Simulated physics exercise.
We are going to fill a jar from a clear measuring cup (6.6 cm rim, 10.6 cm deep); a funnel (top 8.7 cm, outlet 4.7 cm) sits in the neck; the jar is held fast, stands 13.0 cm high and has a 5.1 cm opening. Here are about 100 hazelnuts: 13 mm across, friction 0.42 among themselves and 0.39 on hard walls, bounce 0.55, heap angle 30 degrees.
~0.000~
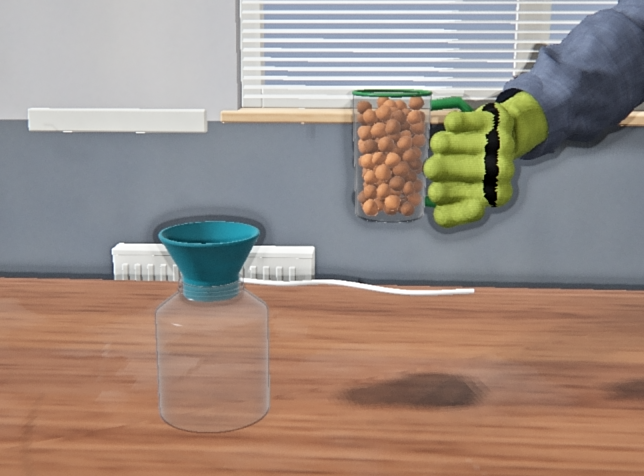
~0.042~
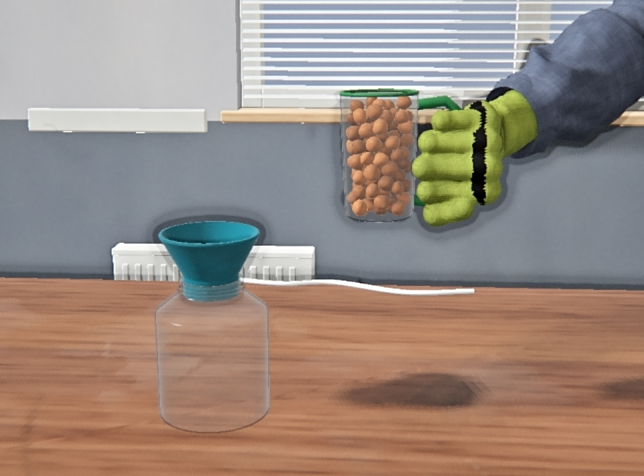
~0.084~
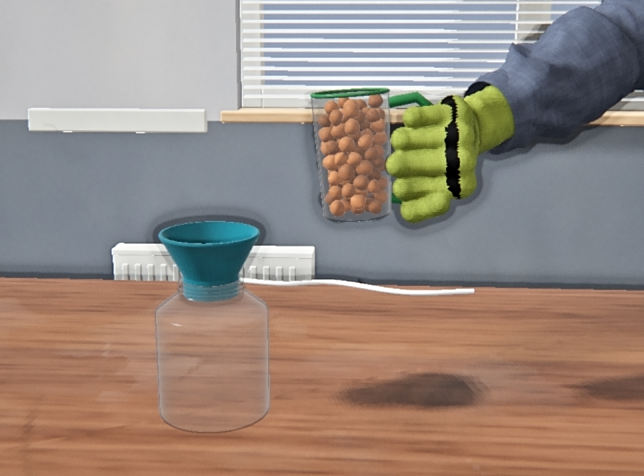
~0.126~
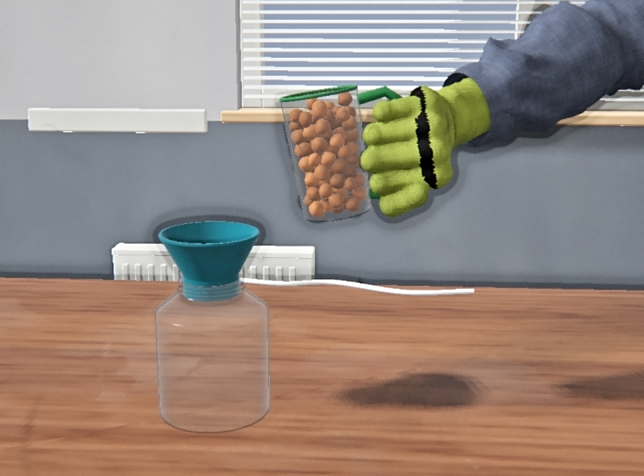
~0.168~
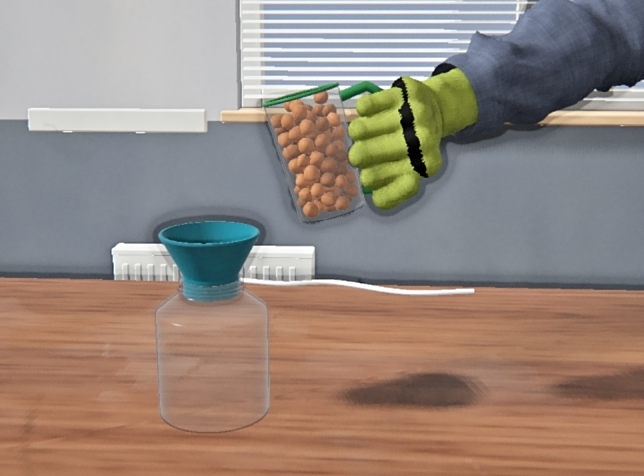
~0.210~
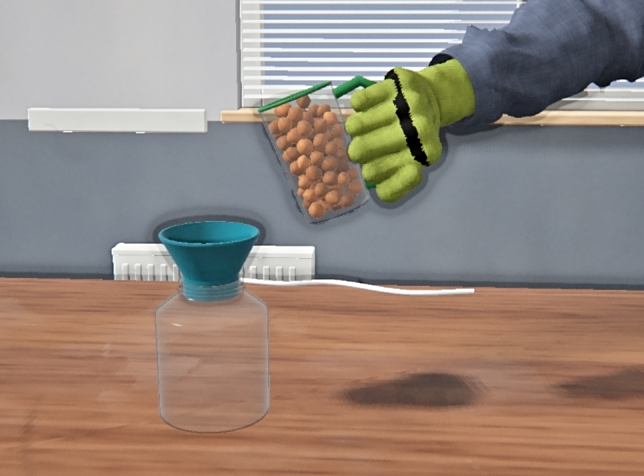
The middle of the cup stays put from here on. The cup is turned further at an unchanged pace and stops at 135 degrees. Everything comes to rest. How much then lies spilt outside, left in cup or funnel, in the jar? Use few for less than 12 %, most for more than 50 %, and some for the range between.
At rest - spilt: The larger part, still above: Very few, jar: A fair share.
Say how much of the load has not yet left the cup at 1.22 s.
Estimate: Some 0 %.
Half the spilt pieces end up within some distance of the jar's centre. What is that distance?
Distance: Around 18 cm.
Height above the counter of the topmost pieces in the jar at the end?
2.0 cm.
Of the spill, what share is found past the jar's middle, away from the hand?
It comes to near 10 percent.
After 0.60 s, tilt 77 degrees; the cup holds 100 %, the jar 0 %.
After 0.86 s, tilt 113 degrees; the cup holds 85 %, the jar 0 %.
After 1.22 s, tilt 135 degrees; the cup holds 0 %, the jar 25 %.
By 2.4 s all is still; spilt 70 %, still above 0 %, jar 30 %.
